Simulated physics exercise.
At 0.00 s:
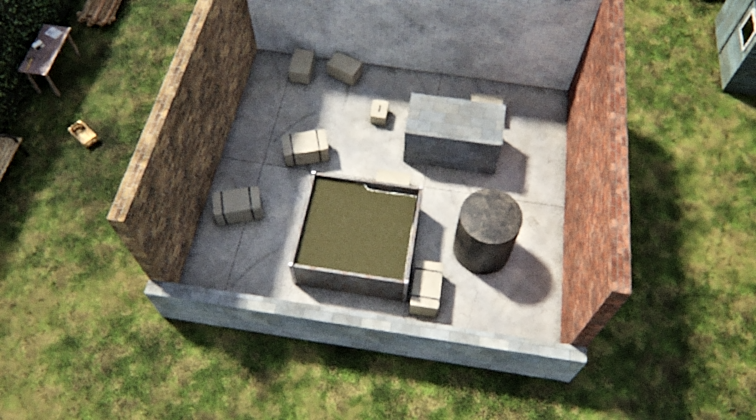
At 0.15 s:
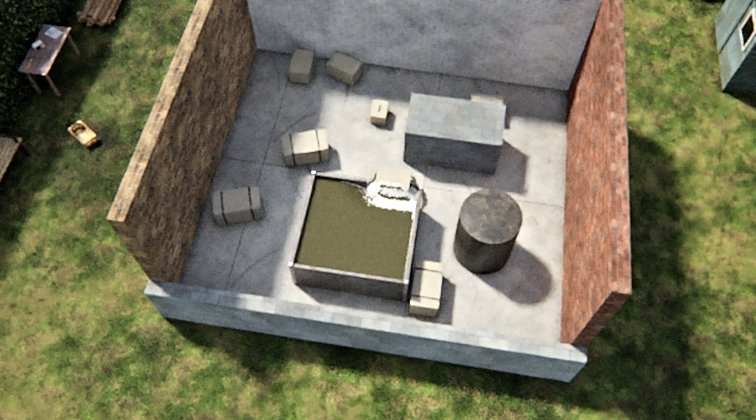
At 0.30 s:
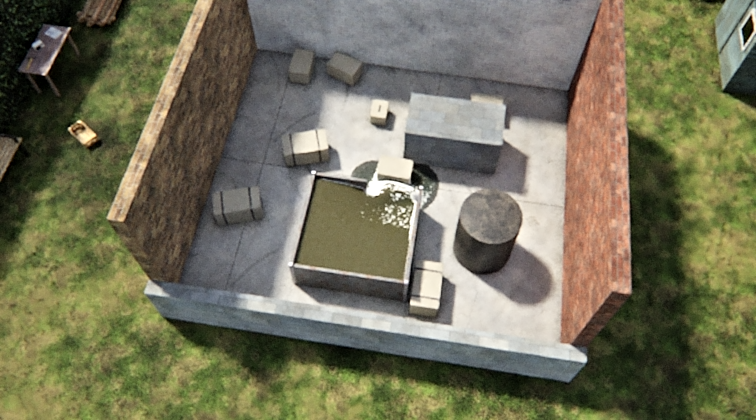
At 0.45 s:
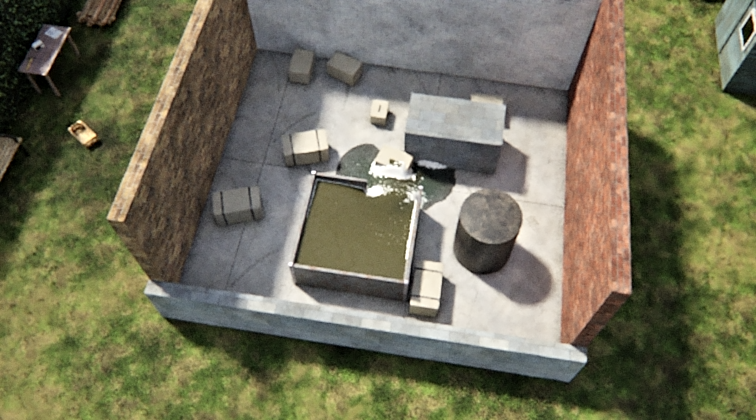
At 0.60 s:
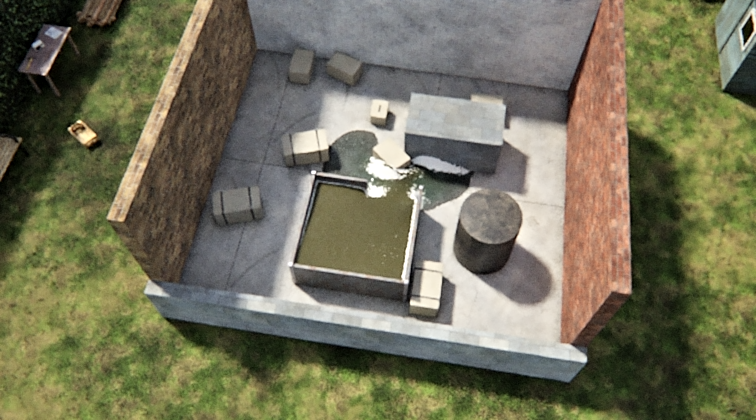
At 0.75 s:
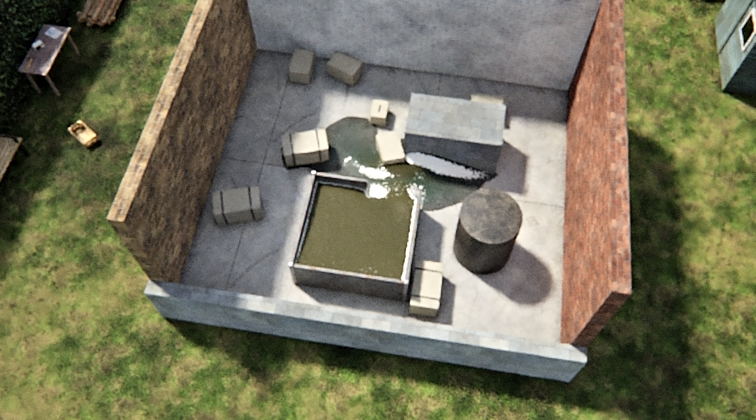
Murky water burst through the torn far side of an open tank in a walled yard, spread across the concrete floor, and pushed one pale crate back toward a large grey block.
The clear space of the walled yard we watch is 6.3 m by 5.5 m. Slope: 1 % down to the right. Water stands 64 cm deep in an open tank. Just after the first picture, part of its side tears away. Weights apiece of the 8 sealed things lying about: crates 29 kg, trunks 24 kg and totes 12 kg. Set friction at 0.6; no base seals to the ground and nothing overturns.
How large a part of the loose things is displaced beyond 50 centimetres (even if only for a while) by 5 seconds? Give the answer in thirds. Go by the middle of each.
One to two thirds.
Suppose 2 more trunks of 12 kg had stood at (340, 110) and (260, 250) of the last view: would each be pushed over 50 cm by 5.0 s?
Beyond it, Within it.
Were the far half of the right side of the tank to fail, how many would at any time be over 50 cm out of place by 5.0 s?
So the tally would be 0.
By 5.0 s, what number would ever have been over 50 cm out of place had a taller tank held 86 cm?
That would give 4.
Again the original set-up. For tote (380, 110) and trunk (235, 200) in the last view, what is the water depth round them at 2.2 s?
Close to 6 and 0 centimetres.
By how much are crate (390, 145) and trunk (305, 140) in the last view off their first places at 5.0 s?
250 cm, then 0 cm.
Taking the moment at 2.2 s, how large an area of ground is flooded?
The covered patch comes to about 16 m2.
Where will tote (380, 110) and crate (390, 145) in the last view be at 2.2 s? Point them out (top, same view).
I'd say close to (374, 65) and close to (385, 76).
After 1.1 s 1 of 8 are over 50 cm from their spots; 0 afloat.
After 2.2 s 2 of 8 are over 50 cm from their spots; 0 afloat.
After 3.5 s 3 of 8 are over 50 cm from their spots; 3 afloat.
After 5.0 s 2 of 8 are over 50 cm from their spots, and 3 have been at some point; 1 afloat.
